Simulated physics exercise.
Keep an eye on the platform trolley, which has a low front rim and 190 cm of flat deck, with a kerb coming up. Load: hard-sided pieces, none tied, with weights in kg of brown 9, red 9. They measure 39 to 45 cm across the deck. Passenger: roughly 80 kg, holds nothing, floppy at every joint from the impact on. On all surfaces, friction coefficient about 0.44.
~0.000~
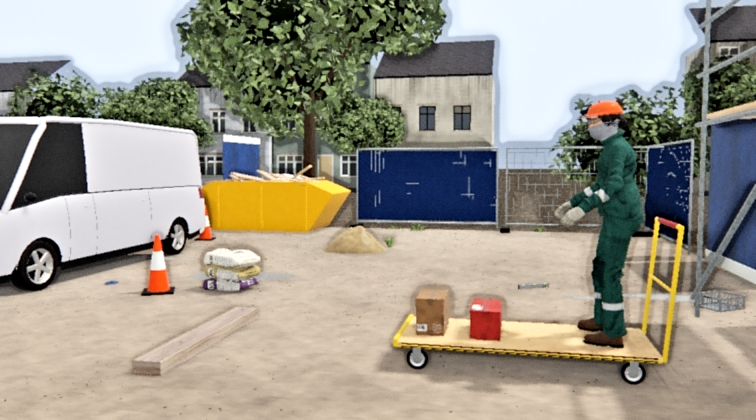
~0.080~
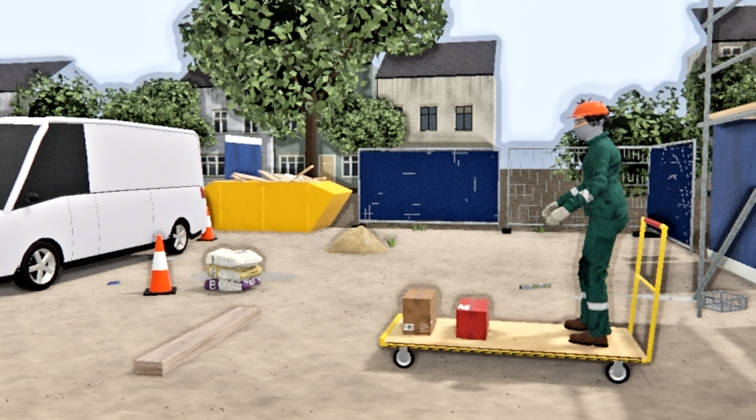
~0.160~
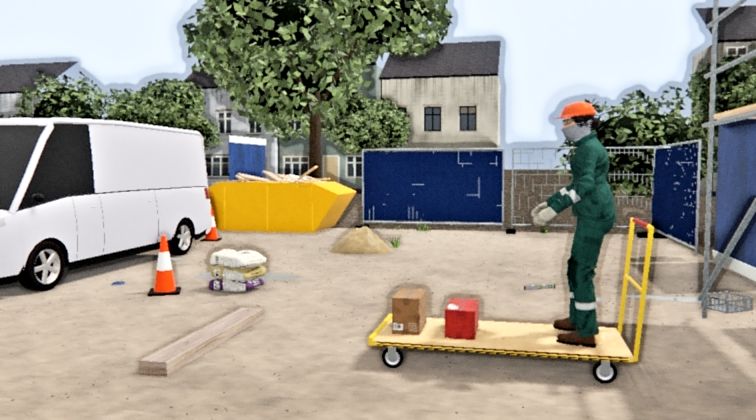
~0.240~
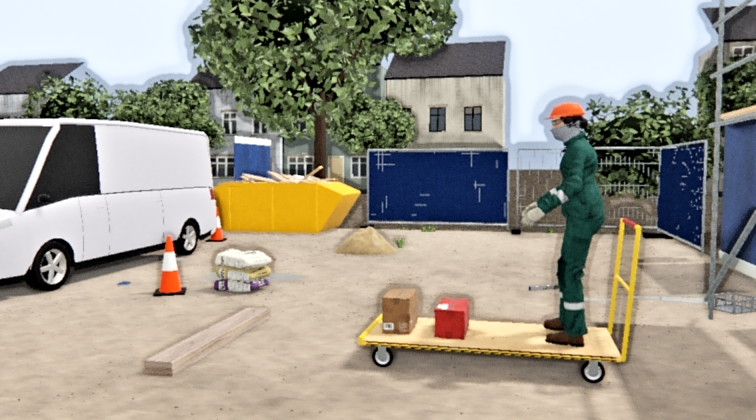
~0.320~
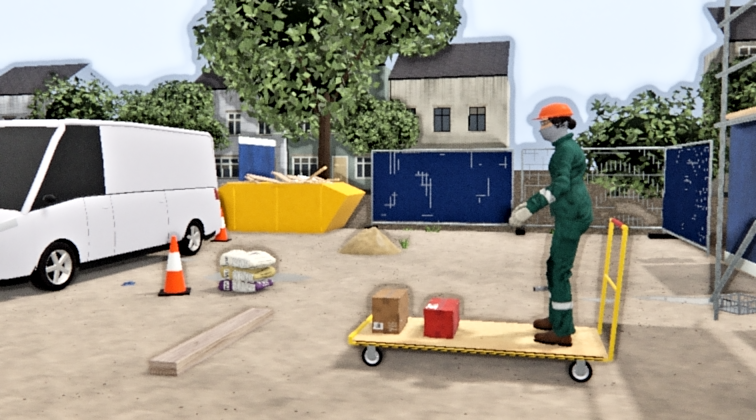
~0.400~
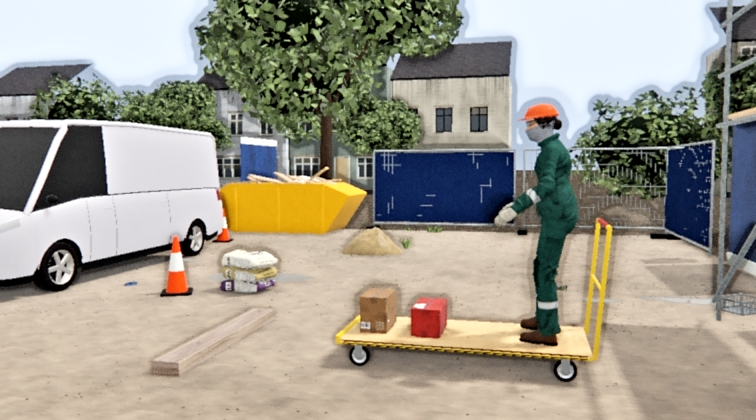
Builder's yard with parked white van, a worker in green overalls standing on a platform trolley rolling left with two boxes.
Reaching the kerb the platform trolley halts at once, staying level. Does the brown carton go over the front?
No - short of the edge.
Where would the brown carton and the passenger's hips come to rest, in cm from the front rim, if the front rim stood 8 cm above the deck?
Then the brown one stops 20 cm short of the rim and the hips 120 cm short of it.
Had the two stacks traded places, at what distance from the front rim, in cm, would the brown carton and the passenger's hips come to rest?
In that case the brown one ends 40 cm behind the front rim and the hips 120 cm behind it.
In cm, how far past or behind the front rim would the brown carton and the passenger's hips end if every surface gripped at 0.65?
You'd find the brown piece 10 behind and the hips 130 behind as well.
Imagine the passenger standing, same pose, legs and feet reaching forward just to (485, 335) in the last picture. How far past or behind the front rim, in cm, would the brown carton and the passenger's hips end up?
Neither reaches the rim: The brown item rests 20 cm behind, the hips 90 cm behind.
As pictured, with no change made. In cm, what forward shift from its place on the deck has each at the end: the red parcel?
Red 25.
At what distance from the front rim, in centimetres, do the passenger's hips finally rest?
Roughly 120 cm behind the rim.
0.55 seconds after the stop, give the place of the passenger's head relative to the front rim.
50 cm behind it.
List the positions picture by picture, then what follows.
In the first picture, brown carton (433, 312), hips (621, 216), rim corner (395, 342); 0 cm covered, 177 to go.
In the second picture, brown carton (420, 311), hips (606, 216), rim corner (382, 341); 12 cm covered, 165 to go.
In the third picture, brown carton (410, 311), hips (594, 216), rim corner (371, 340); 24 cm covered, 153 to go.
In the fourth picture, brown carton (401, 311), hips (584, 216), rim corner (361, 340); 36 cm covered, 141 to go.
In the fifth picture, brown carton (391, 311), hips (572, 216), rim corner (350, 339); 48 cm covered, 129 to go.
In the sixth picture, brown carton (379, 310), hips (558, 216), rim corner (337, 339); 60 cm covered, 117 to go. Speed about 1.5 m/s.
Impact comes at 1.18 s.
After 1.73 s the brown carton is 16 cm behind the rim, tilted 0°, near (241, 303) in the last picture's view.
After 2.18 s the brown carton is 16 cm behind the rim, tilted 0°, near (241, 303) in the last picture's view.
When all is still (2.4 s), nothing is past the rim; behind it, brown carton, red parcel and the passenger's hips.
